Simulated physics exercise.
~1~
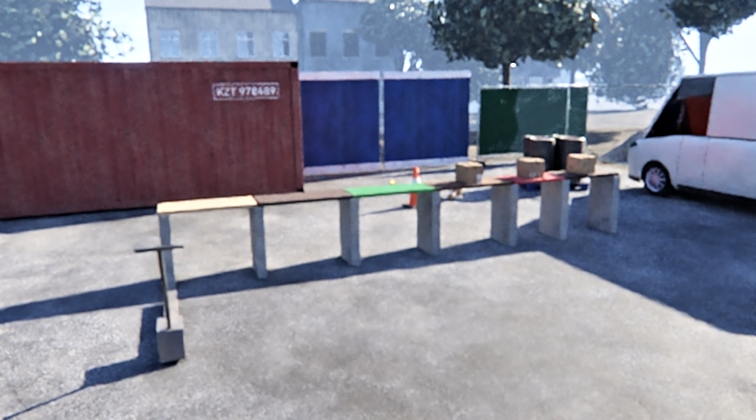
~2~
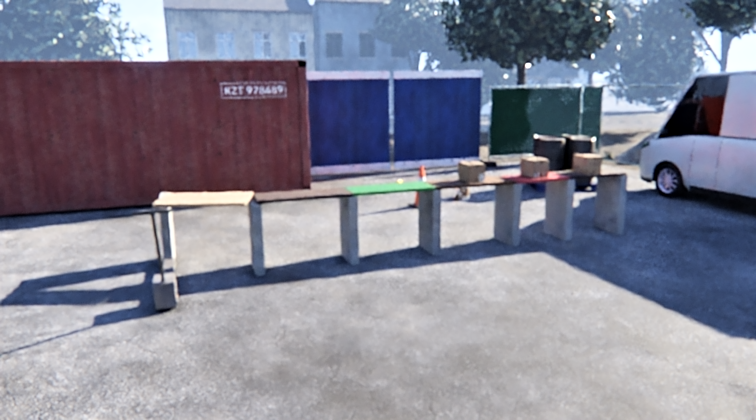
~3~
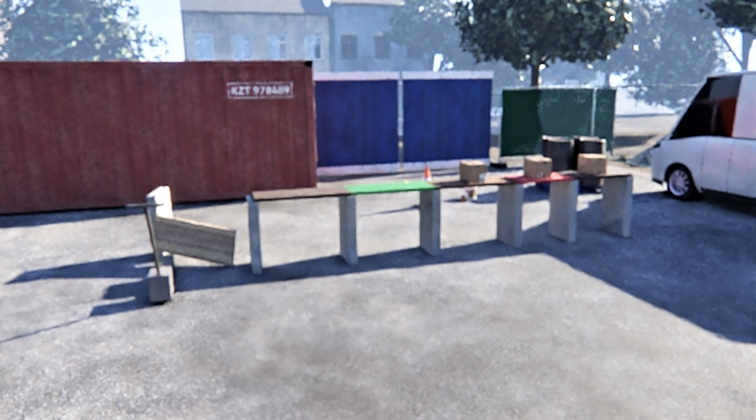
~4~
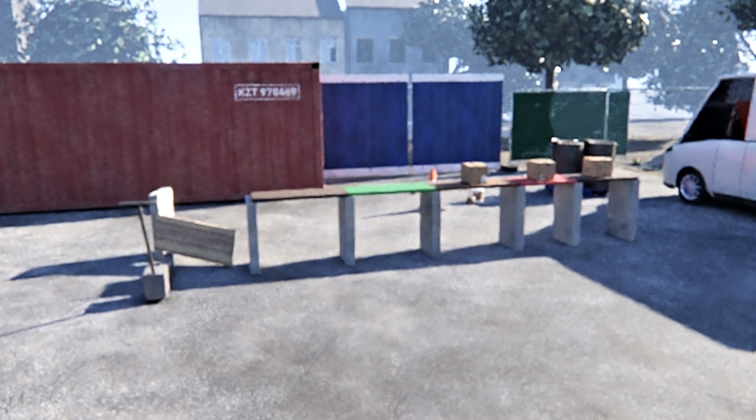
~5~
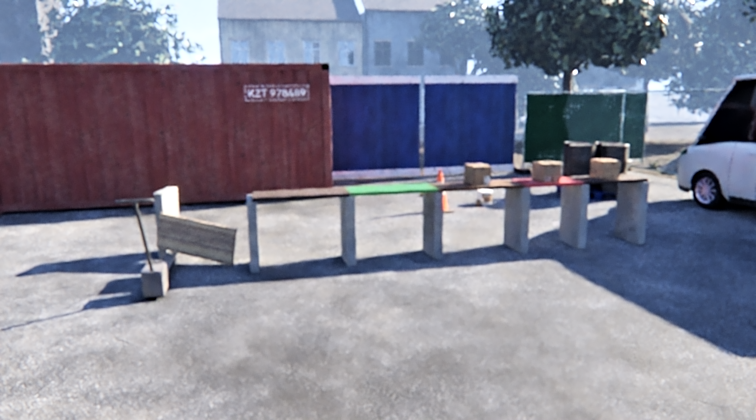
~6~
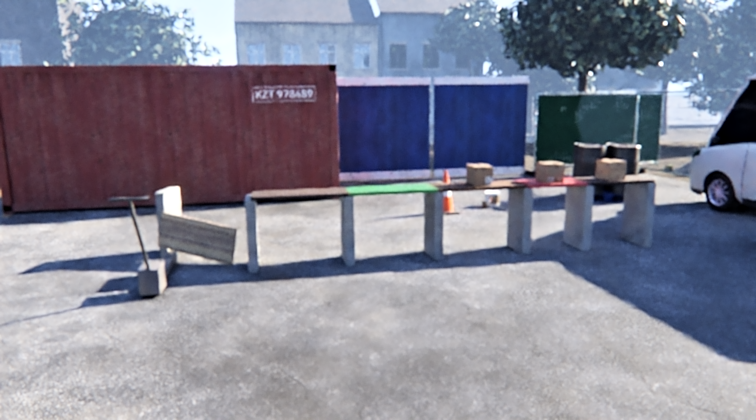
In a paved yard, the leftmost board tips down beside a jack while the others stay.
